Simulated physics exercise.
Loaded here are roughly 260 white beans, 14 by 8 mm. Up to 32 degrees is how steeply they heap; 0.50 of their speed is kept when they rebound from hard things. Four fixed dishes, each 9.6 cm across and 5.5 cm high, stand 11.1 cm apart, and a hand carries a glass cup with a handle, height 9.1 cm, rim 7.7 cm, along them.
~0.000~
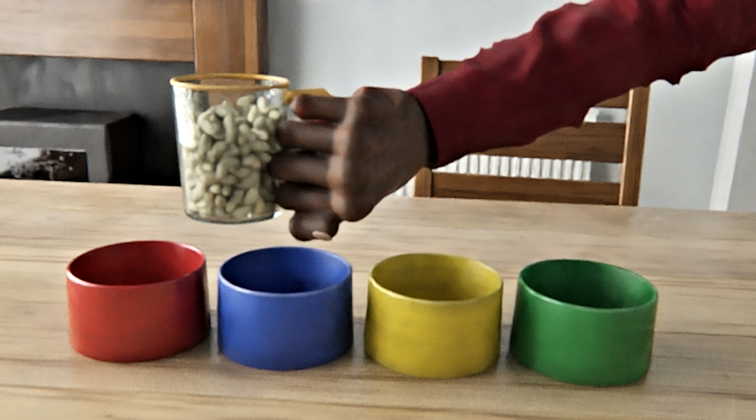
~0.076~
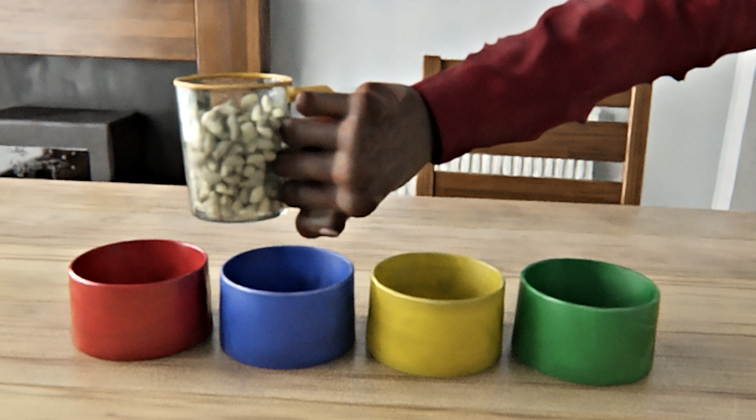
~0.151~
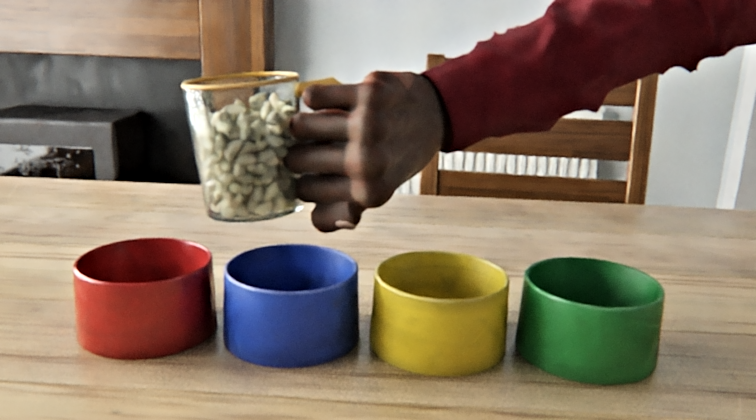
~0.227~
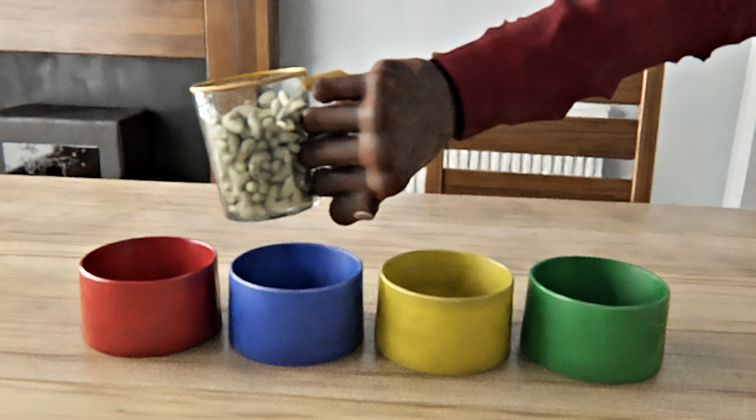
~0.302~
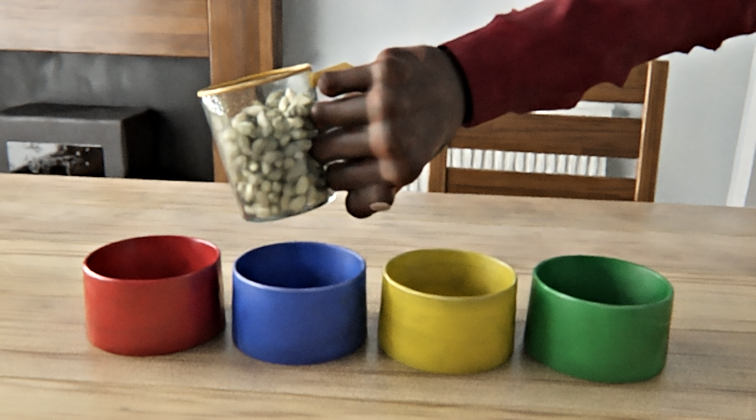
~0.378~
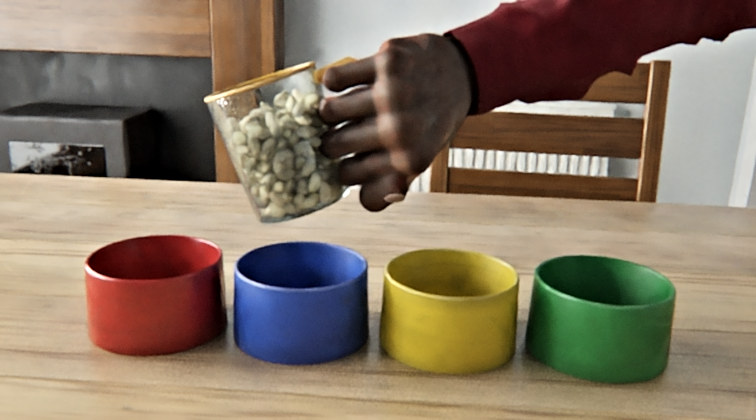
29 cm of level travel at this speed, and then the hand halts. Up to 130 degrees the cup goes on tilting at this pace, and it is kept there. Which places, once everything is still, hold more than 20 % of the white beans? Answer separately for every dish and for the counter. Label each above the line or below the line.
Red: Below the line; blue: Above the line; green: Below the line; yellow: Above the line; counter: Above the line.
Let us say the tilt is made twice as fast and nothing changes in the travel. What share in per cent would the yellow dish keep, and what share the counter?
I'd expect yellow to end at 0 and the counter at 0.
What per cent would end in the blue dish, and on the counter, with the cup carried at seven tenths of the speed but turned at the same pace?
Shares: Blue 100, counter 0.
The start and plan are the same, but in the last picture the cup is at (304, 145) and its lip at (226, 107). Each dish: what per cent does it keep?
Dish by dish: Red 0 percent, blue 0 percent, green 0 percent, yellow 100 percent.
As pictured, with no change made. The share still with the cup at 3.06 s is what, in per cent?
My estimate is about 0 per cent.
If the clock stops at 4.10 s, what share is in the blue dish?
About 35 percent.
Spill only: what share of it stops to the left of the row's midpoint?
I'd estimate close to 50 in a hundred.
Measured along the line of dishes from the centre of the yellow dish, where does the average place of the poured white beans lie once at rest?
Close to 6 cm, shifted leftward.
After 1.98 s, tilt 117 degrees; cup holds 55 %, blue 25 %, yellow 5 %.
After 3.06 s, tilt 130 degrees; cup holds 0 %, blue 35 %, yellow 40 %.
Then, at 4.10 s, tilt 130 degrees; cup holds 0 %, blue 35 %, yellow 40 %.
At rest (4.4 s), red 0 %, blue 35 %, green 0 %, yellow 40 %, counter 30 %.
